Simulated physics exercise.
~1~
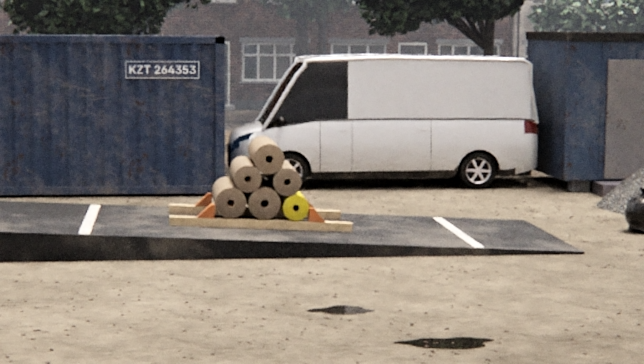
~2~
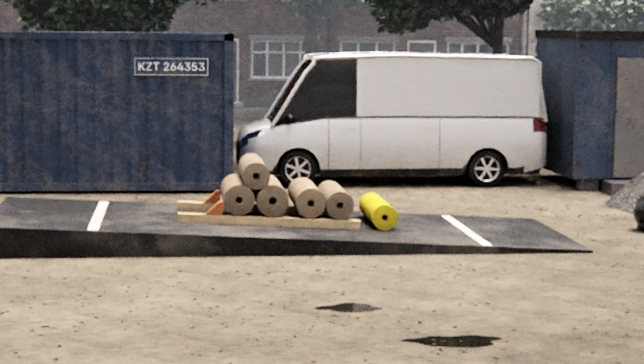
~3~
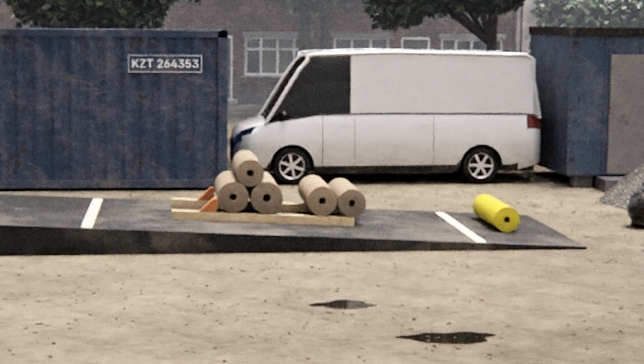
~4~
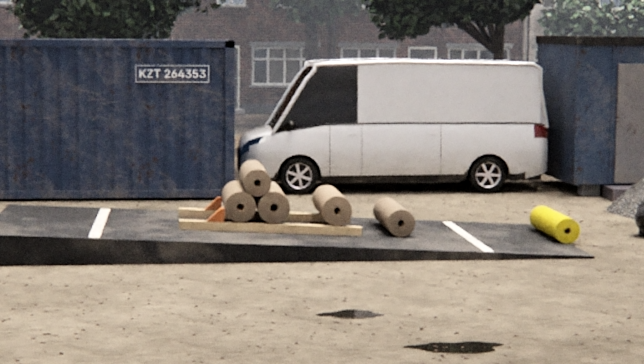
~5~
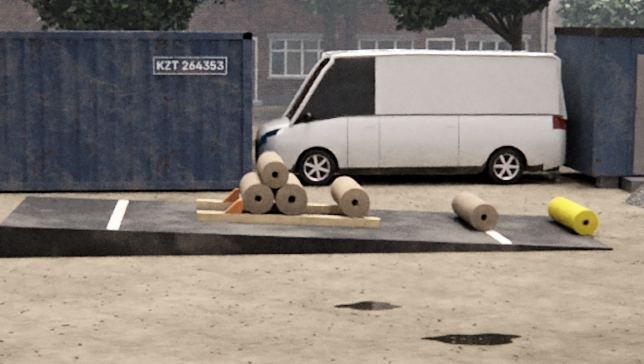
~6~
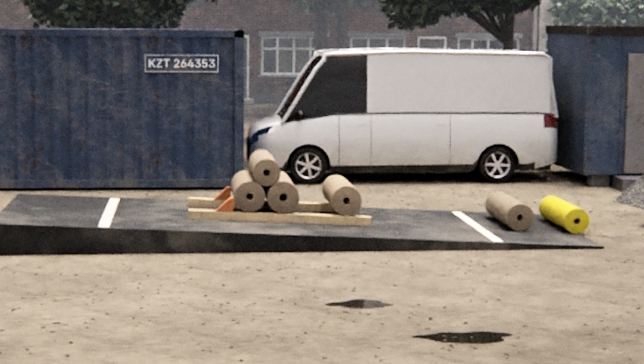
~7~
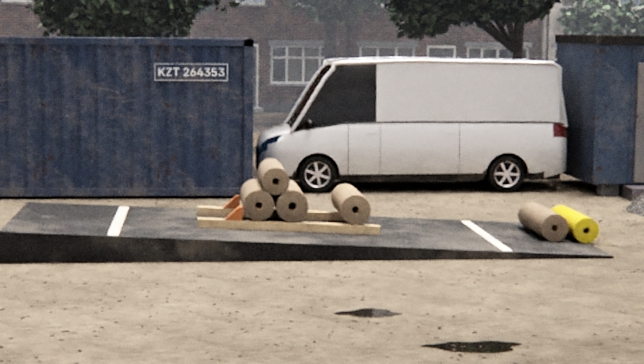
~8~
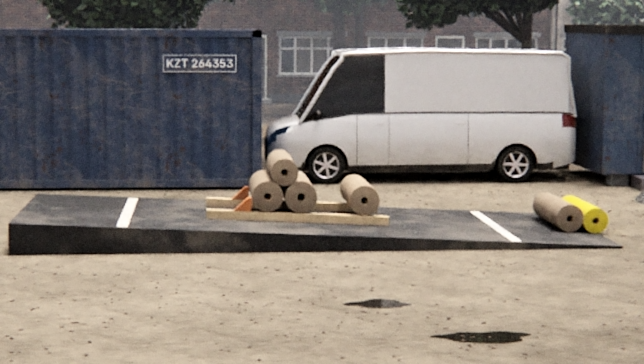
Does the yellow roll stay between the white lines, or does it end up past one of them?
The yellow roll ends up past the right white line, near the low end of the pad, with a brown roll beside it.
